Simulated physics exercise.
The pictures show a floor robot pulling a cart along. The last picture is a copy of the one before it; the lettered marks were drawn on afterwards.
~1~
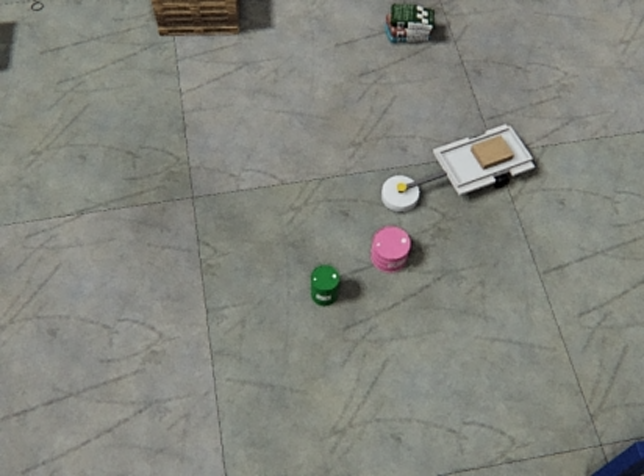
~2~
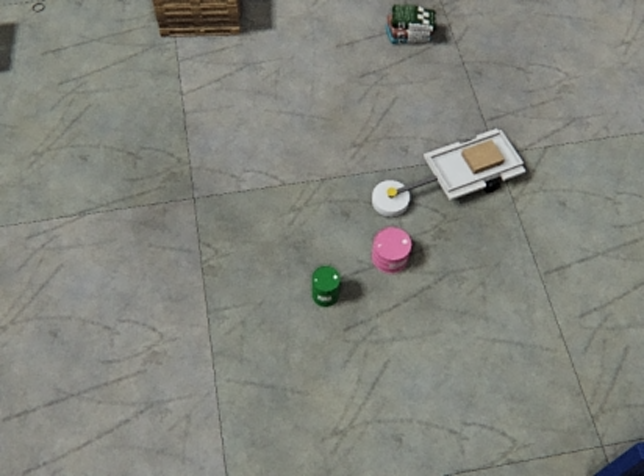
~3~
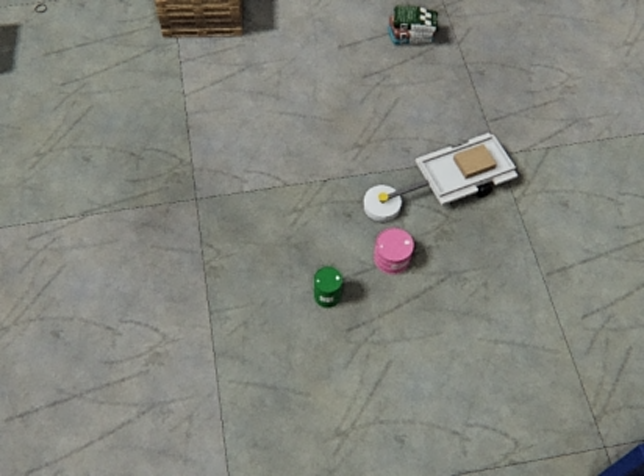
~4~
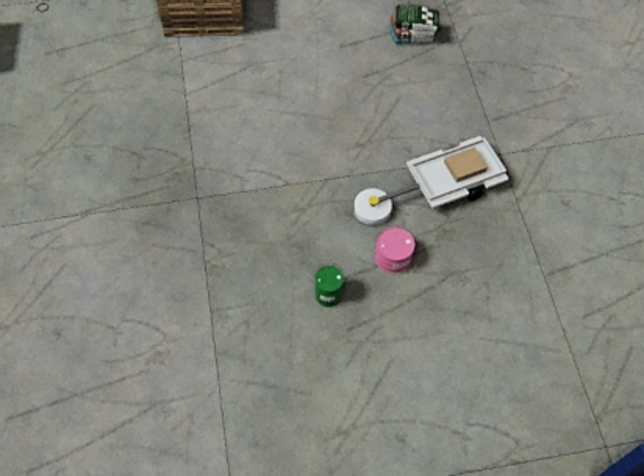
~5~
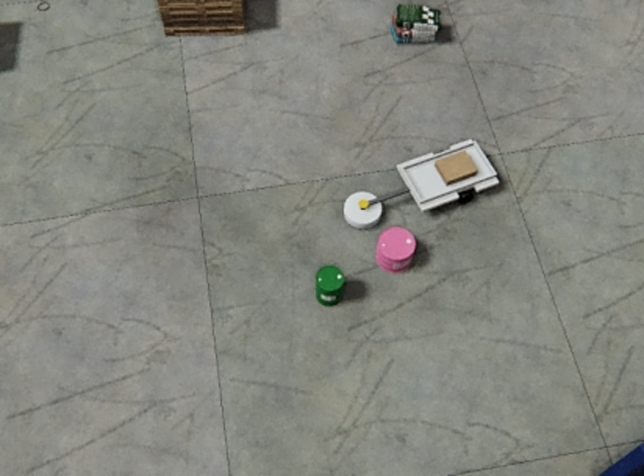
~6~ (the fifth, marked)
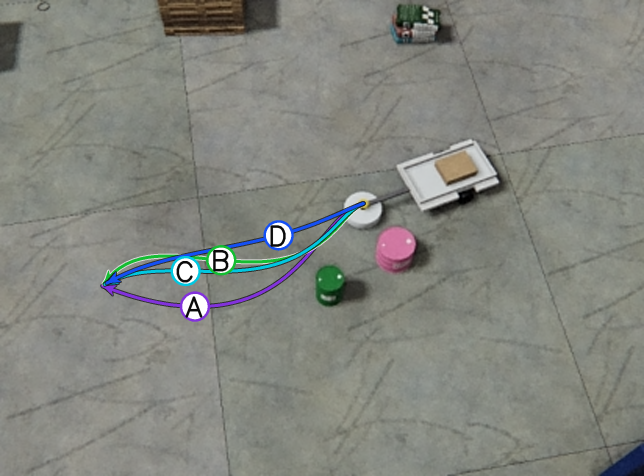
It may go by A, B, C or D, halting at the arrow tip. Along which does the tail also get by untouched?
It should follow D.
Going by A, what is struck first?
It meets the pink tub.
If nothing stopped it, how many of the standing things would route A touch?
In all, two.
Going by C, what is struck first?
First the pink tub.
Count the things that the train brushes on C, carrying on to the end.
In all, one.
On the marked copy, A from (363, 203) via (255, 296) to (103, 286); B from (363, 203) via (243, 262) to (104, 284); C from (363, 203) via (245, 270) to (105, 284); D from (363, 203) via (243, 244) to (107, 283).
With D. Early on, robot (277, 241), cart (365, 204).
Further on, robot (185, 261), cart (278, 231).
At the end, robot (105, 291), cart (200, 254); nothing has been touched.
As for the rest, A meets the green keg and pink tub; B meets the pink tub; C meets the pink tub.
